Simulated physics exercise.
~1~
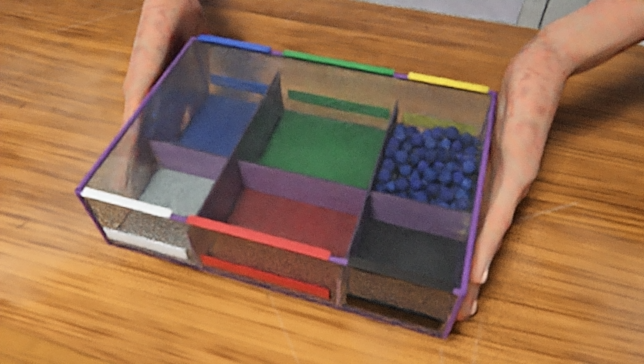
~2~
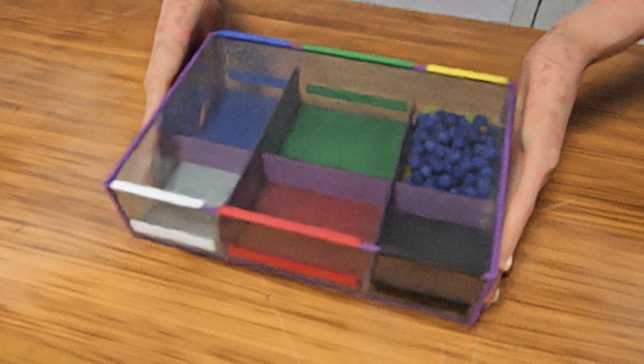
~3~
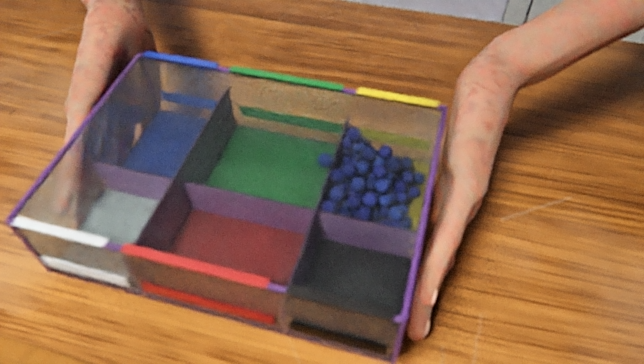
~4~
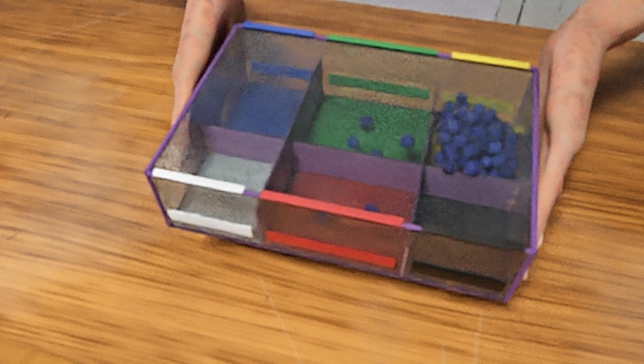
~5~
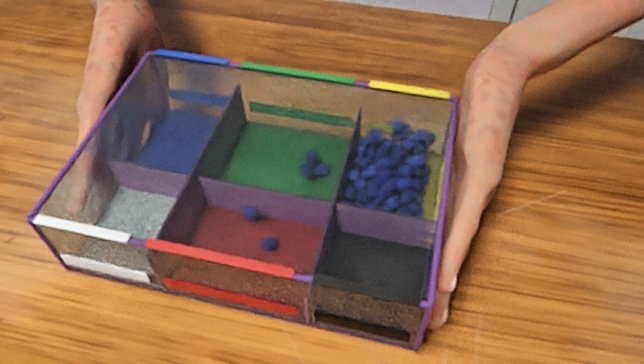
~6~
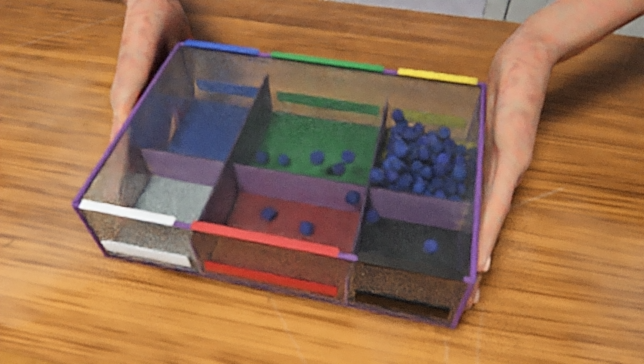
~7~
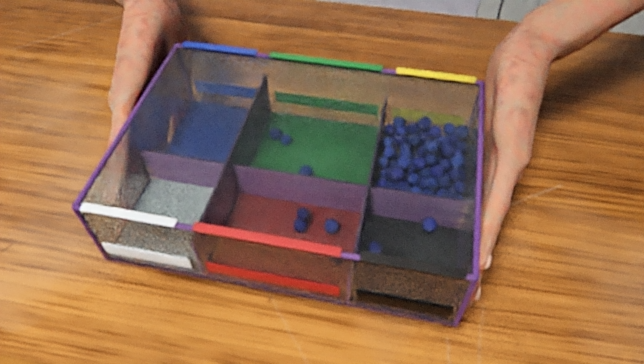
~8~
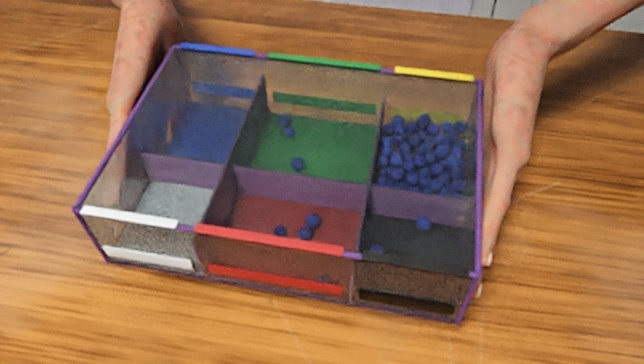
On a wooden table, hands shake a divided box, scattering a few blueberries from yellow's compartment.
